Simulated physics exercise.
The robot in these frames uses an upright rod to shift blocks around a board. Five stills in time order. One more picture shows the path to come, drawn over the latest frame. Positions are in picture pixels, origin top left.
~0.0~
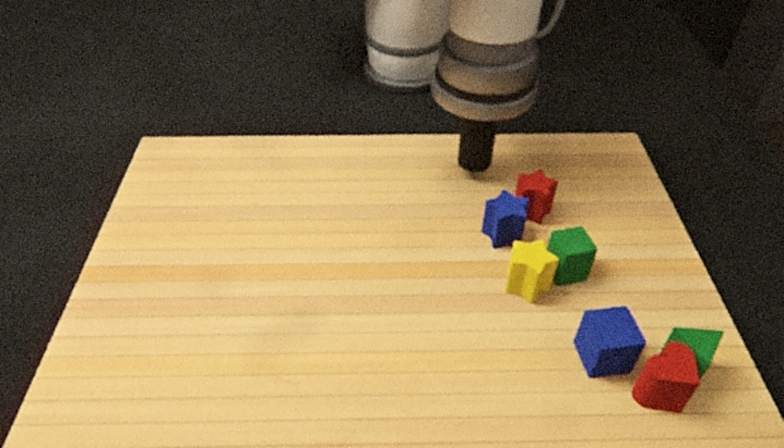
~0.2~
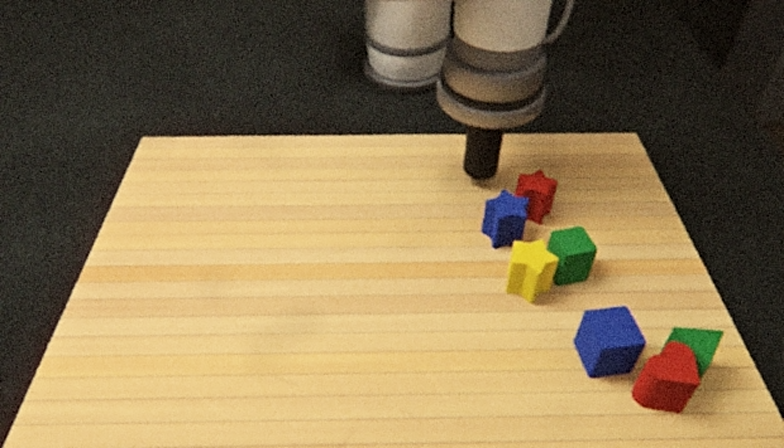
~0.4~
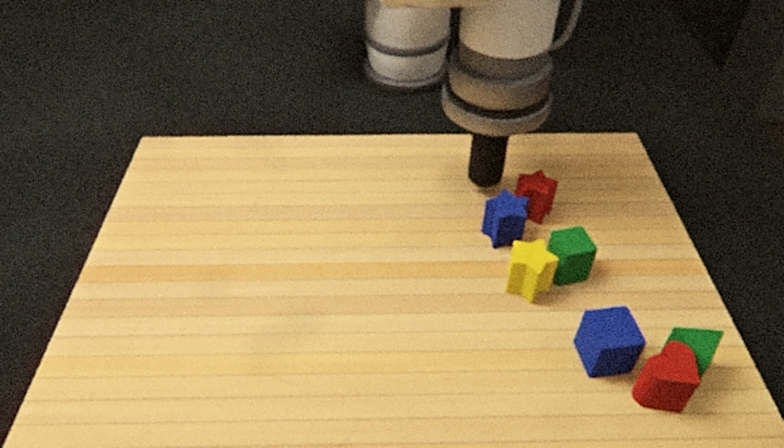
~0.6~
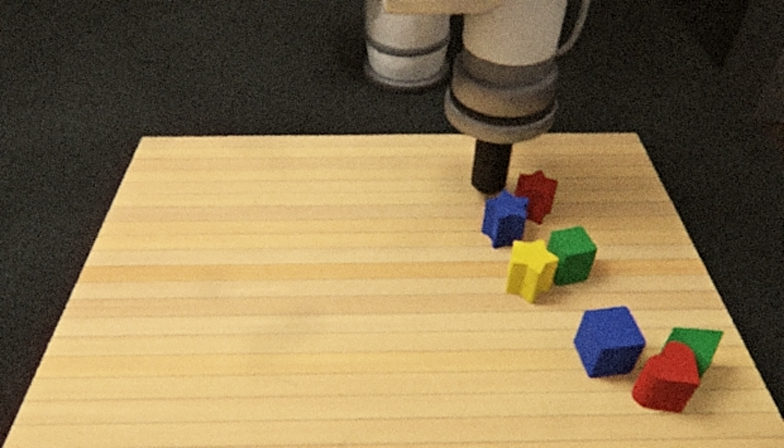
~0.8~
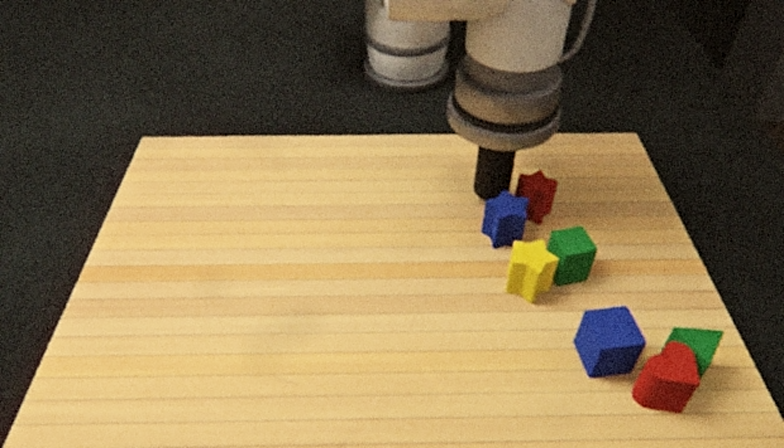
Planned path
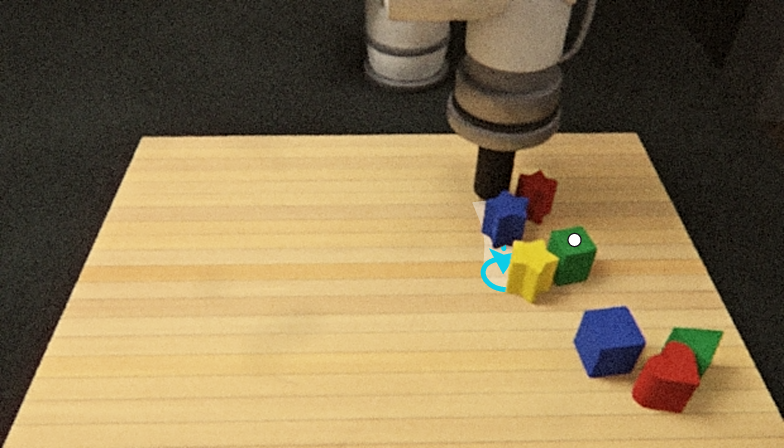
On a light wooden board scattered with colorful blocks, a robot arm moved its dark upright rod a short way down and slightly right, close to the blue star, while all the blocks stayed still.
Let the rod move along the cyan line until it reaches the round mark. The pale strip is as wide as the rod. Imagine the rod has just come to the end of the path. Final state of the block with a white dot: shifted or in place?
That block stays.
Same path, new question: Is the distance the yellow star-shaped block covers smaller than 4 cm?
In short: No.
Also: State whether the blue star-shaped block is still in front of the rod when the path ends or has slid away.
I think the rod keeps pushing the blue star-shaped block along right to the end.
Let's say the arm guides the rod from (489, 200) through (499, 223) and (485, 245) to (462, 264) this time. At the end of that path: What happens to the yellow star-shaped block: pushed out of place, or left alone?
Once the path is done, it is somewhere new.
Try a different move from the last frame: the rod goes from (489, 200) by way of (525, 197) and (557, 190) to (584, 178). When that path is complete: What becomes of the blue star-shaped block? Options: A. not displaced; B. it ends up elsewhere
Letter A.
The line goes from (489, 200) via (499, 223) and (504, 248), ending at (503, 274); the dot is on the green square.
On the path given first. One third of the way, rod (501, 213); blue star-shaped block (516, 222).
Two thirds of the way, rod (506, 238); blue star-shaped block (524, 249); yellow star-shaped block (545, 276).
At the end, rod (505, 263); blue star-shaped block (530, 276), turned 15° anticlockwise; yellow star-shaped block (561, 302), turned 20° anticlockwise; green square unmoved.
